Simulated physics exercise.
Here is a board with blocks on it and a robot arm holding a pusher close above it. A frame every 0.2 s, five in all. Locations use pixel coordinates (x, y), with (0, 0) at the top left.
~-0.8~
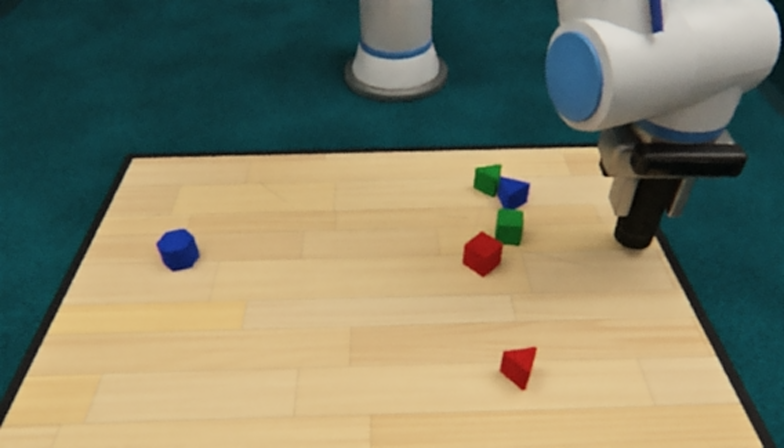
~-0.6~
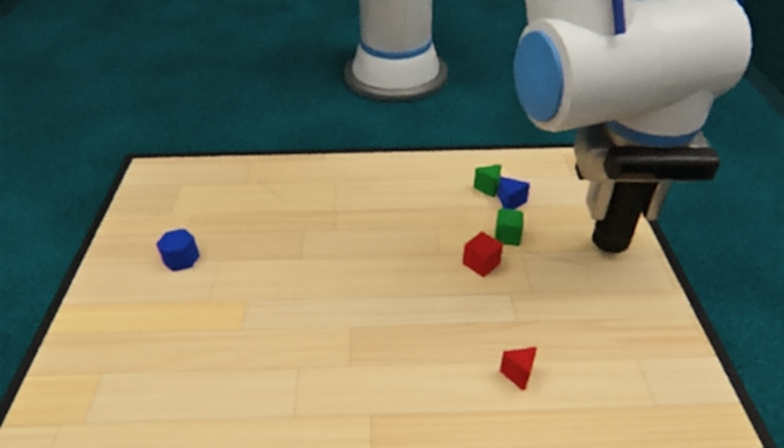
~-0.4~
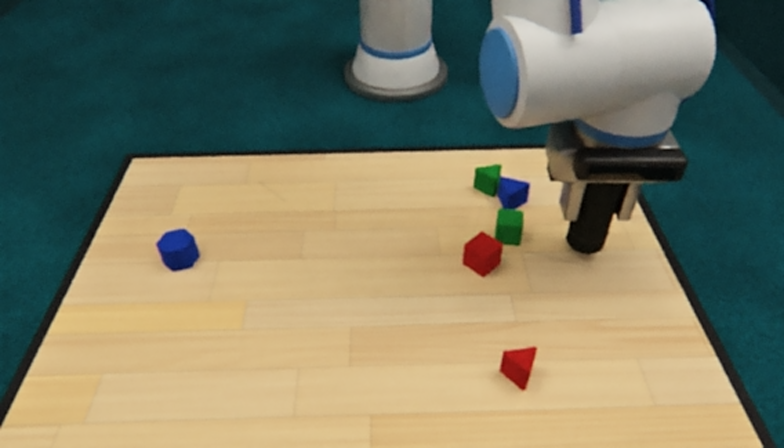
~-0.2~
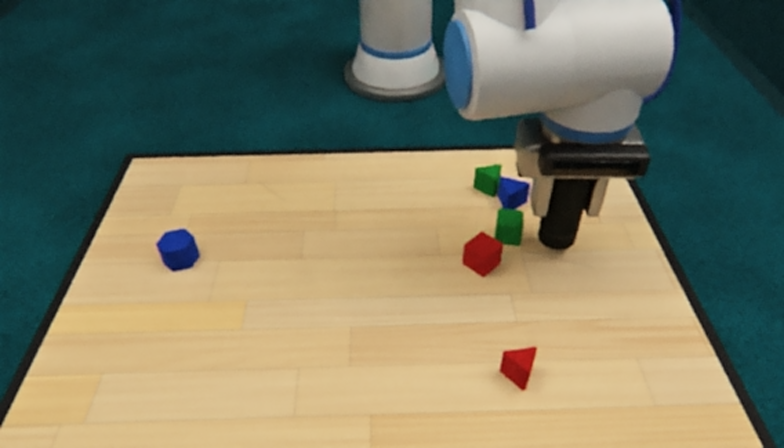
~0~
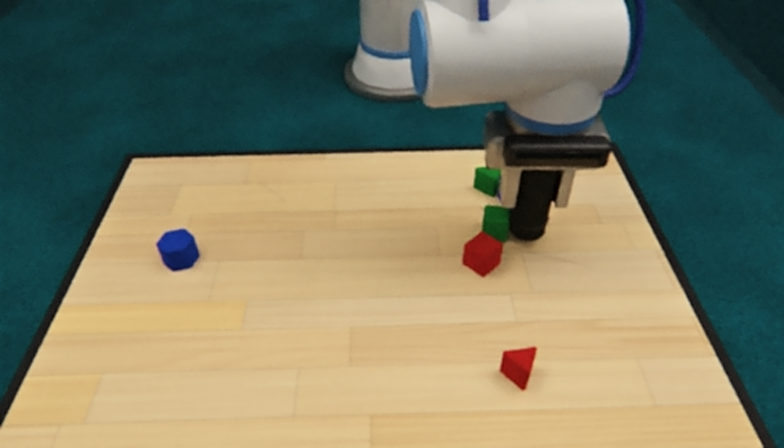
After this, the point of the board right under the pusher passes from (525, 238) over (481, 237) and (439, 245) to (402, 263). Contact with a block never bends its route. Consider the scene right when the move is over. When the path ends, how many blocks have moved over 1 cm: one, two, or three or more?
The count will be 1.
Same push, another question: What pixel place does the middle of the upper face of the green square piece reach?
The answer is (436, 203).
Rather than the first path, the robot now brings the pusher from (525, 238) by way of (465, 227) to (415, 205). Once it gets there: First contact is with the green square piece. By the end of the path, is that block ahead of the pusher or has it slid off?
At the end of the path, the pusher is still pushing the green square piece ahead of it.
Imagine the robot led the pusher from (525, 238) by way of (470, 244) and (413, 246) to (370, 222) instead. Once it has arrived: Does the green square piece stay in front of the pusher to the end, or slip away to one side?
I think the pusher loses the green square piece somewhere along the way.
The first path, step by step. One third of the way, pusher (481, 228); green square piece (454, 206), turned 35° clockwise.
Two thirds of the way, pusher (439, 237); green square piece (436, 203), turned 60° clockwise.
At the end, pusher (402, 255); red square piece in place; green square piece (436, 203), turned 60° clockwise.
